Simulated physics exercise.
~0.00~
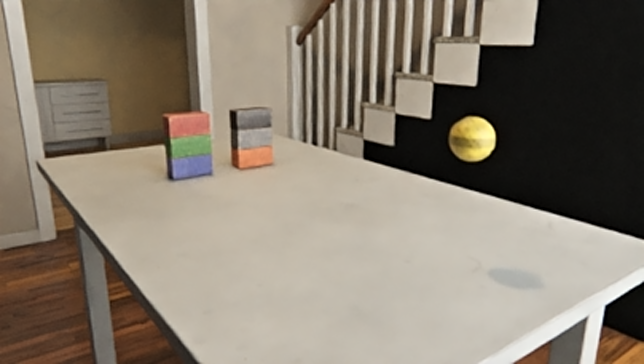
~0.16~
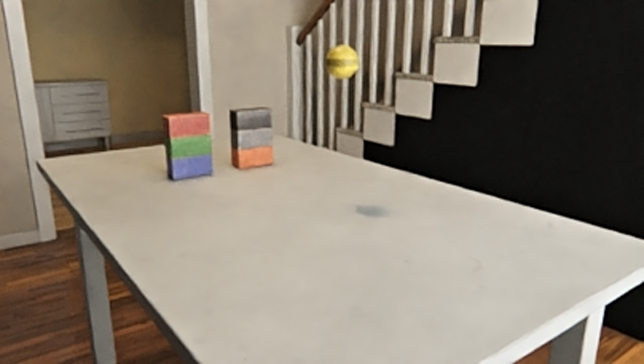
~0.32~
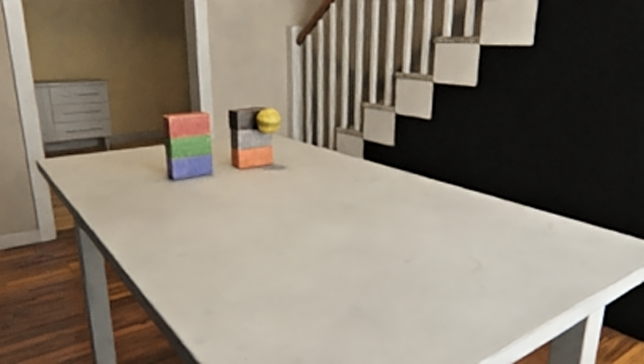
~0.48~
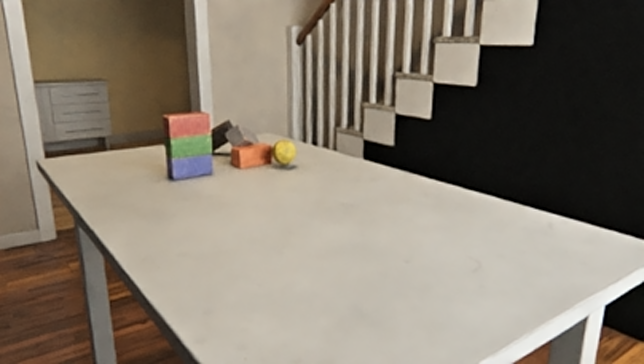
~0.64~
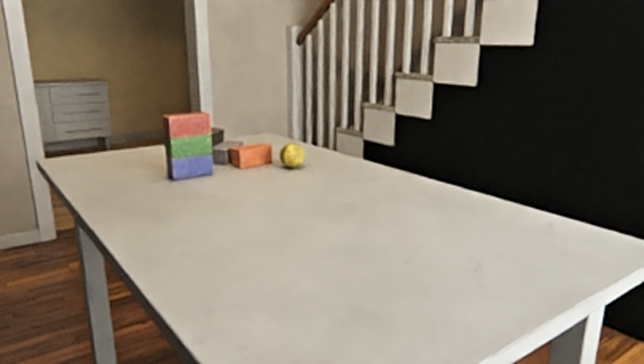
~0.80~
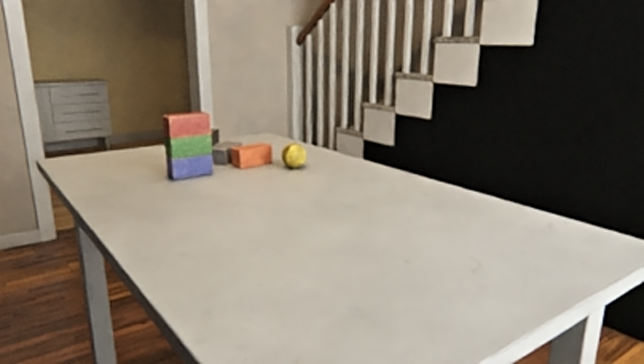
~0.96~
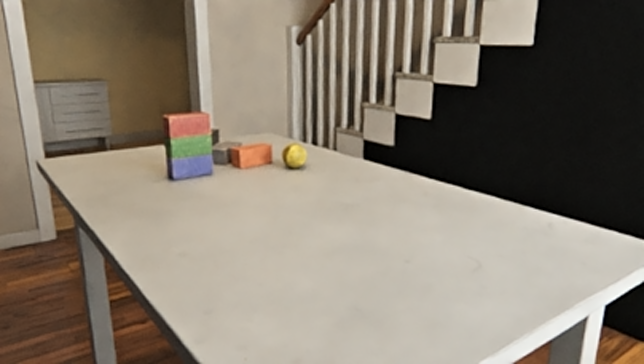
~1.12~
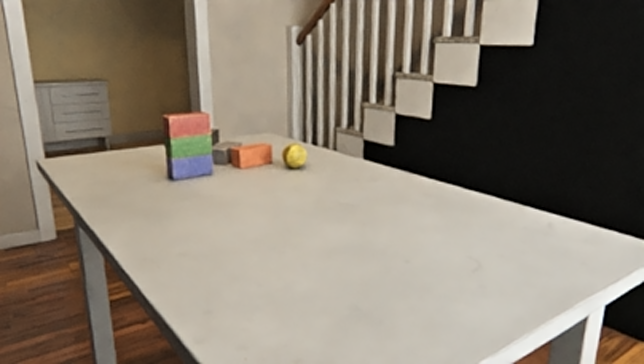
A long pale table stands in a room with wooden floors, seen from slightly above, with a white-railed staircase behind it and a doorway to the left. Near its far end are two small stacks of blocks, red over green over blue on the left, and black over grey over orange on the right. A yellow ball flies in from the right and strikes the upper part of the right stack. The black and grey blocks tip leftward and tumble off the orange one, while the ball drops and shifts slightly right. The two fallen blocks settle behind the upright left stack, the orange block stays put, and the ball rests beside it.
